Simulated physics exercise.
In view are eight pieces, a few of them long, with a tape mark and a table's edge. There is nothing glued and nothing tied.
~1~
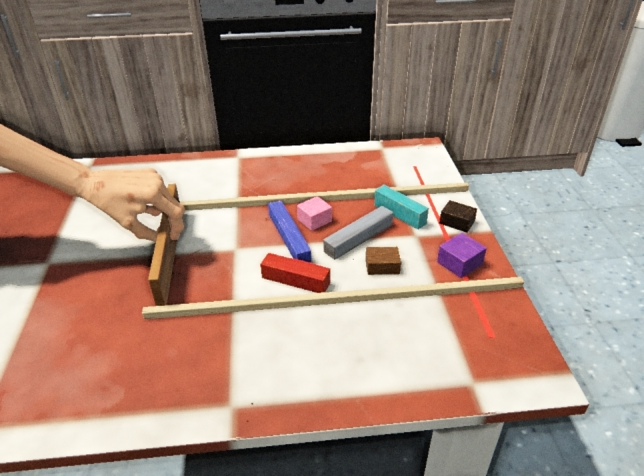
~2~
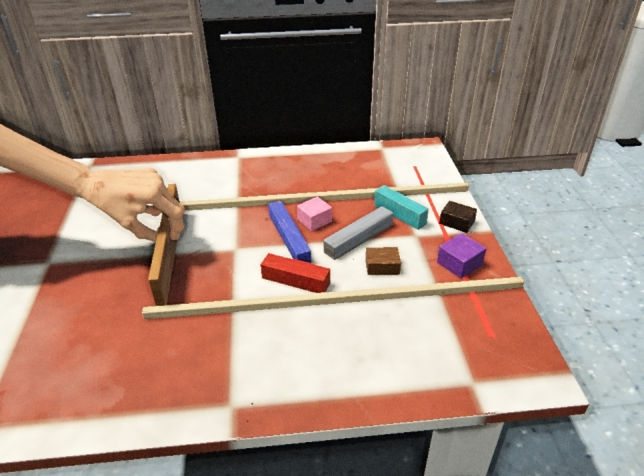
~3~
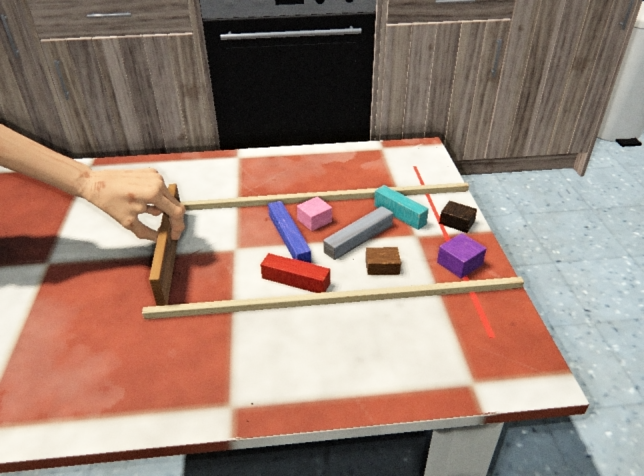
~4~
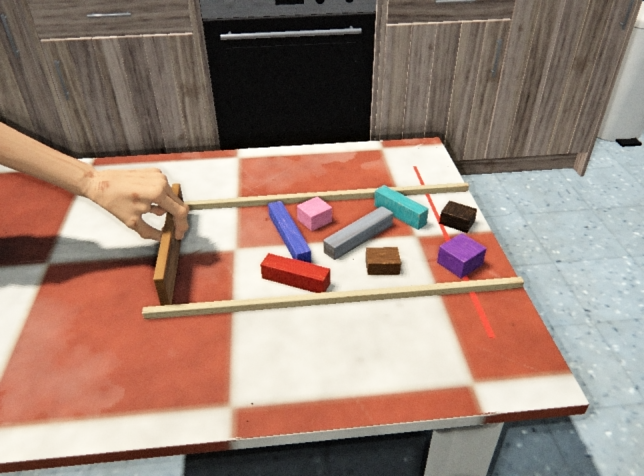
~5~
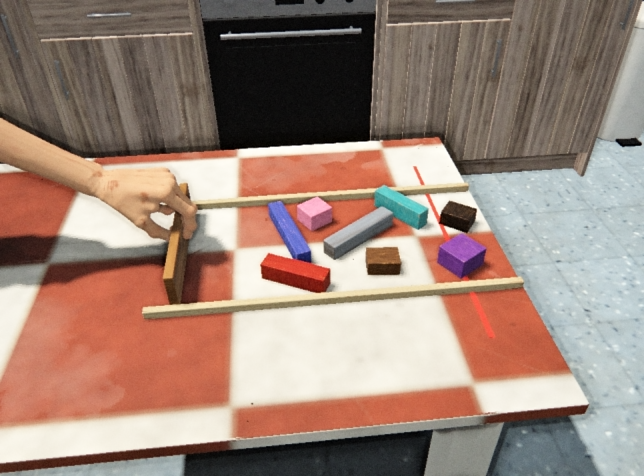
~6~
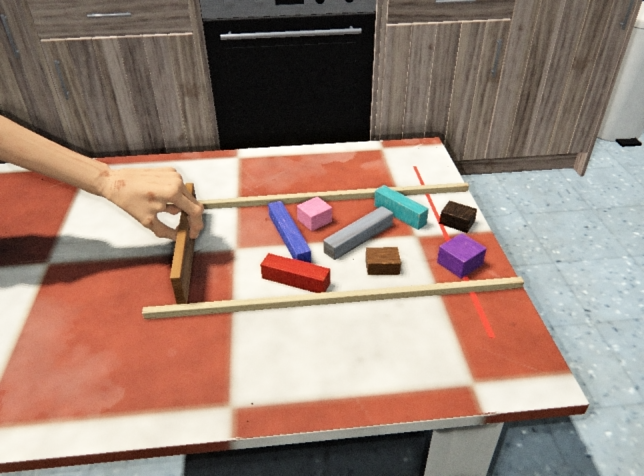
On a red and white checked table in a kitchen, a hand holds a wooden board upright between two rails, left of eight scattered coloured blocks and a red line. The hand stays nearly still at first, then slides the board a short way right, while the blocks do not move.
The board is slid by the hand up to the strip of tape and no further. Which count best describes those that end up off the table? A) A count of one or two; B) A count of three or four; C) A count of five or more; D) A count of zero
Option A: A count of one or two.
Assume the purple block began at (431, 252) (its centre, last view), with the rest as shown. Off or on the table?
Then it comes down.
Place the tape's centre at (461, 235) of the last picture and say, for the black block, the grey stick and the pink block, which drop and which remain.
One by one: The black block topples, the grey stick topples, the pink block holds its spot.
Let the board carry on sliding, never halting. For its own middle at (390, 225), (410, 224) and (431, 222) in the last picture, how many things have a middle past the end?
In order of the places given, that's 0, 0 and 2.
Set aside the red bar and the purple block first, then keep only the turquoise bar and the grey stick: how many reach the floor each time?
1 in the first try, 1 in the second.
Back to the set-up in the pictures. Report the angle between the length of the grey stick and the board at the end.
Close to 25°.
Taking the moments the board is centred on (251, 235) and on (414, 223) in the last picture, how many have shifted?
Respectively 0 and 8.
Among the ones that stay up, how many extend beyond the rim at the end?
The number overhanging is 4.
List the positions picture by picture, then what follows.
The first frame shows black block (458, 216); purple block (462, 255); turquoise bar (401, 207); board (167, 241); tape (446, 236).
The second frame shows purple block (461, 255); brown block (383, 261).
The third frame shows turquoise bar (401, 207); blue bar (289, 232).
The fourth frame shows black block (458, 216); grey stick (359, 232).
The fifth frame shows purple block (461, 255); pink block (315, 214).
The sixth frame shows black block (458, 216); purple block (461, 255); turquoise bar (401, 207); board (186, 240); tape (446, 236).
Early on, none off yet; black block at rest near (458, 216); purple block at rest near (461, 255); turquoise bar at rest near (401, 207).
Finally, the number that fall off is one or two; lost, purple block and black block.
